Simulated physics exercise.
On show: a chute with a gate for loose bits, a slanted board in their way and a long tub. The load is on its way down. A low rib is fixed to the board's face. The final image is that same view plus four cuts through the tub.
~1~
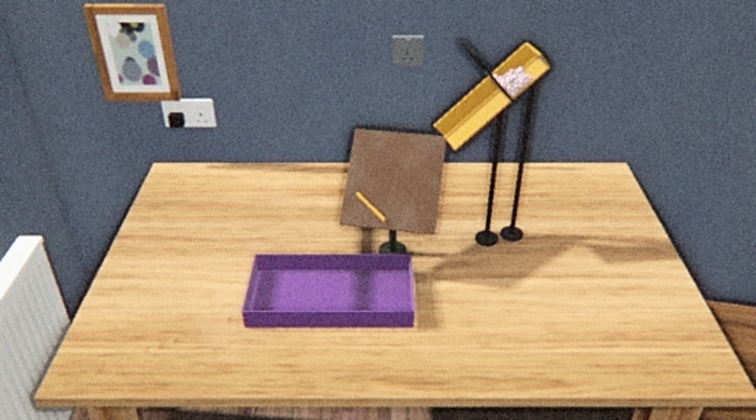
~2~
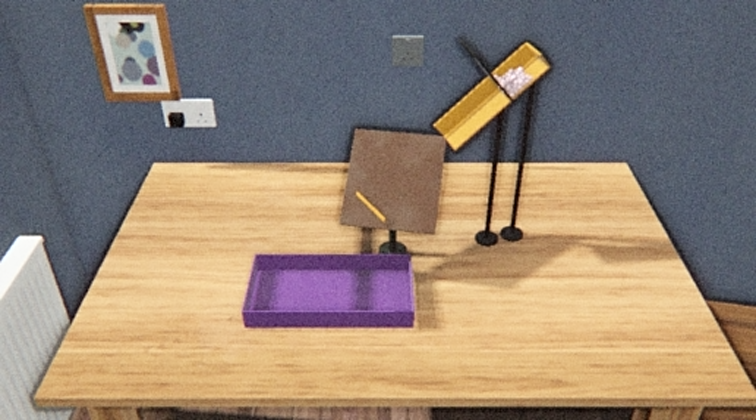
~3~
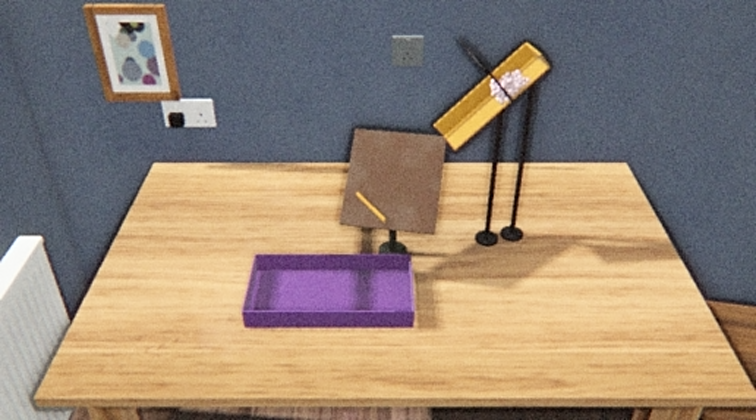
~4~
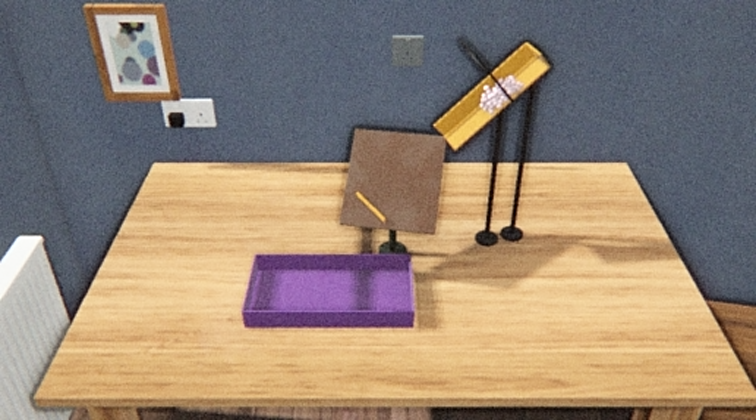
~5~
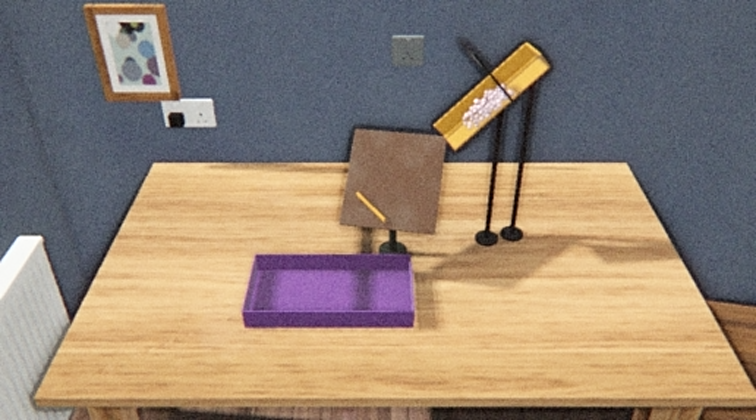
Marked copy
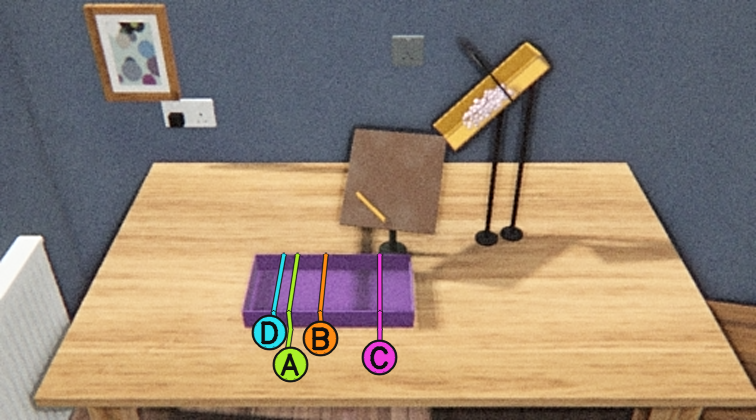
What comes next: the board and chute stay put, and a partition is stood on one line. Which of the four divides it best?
Line C does it best.
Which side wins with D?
More lands on the right.
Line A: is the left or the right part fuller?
The right side.
On the marked copy, line A crosses the front rim at (288, 311); line B crosses the front rim at (320, 311); line C crosses the front rim at (379, 311); line D crosses the front rim at (273, 311).
If A is chosen, of what is caught, a stray few on the left of the divider, nearly all on the right.
If B is chosen, of what is caught, a stray few on the left of the divider, nearly all on the right.
If C is chosen, of what is caught, about a third on the left of the divider, about two thirds on the right.
If D is chosen, of what is caught, none on the left of the divider, all on the right.
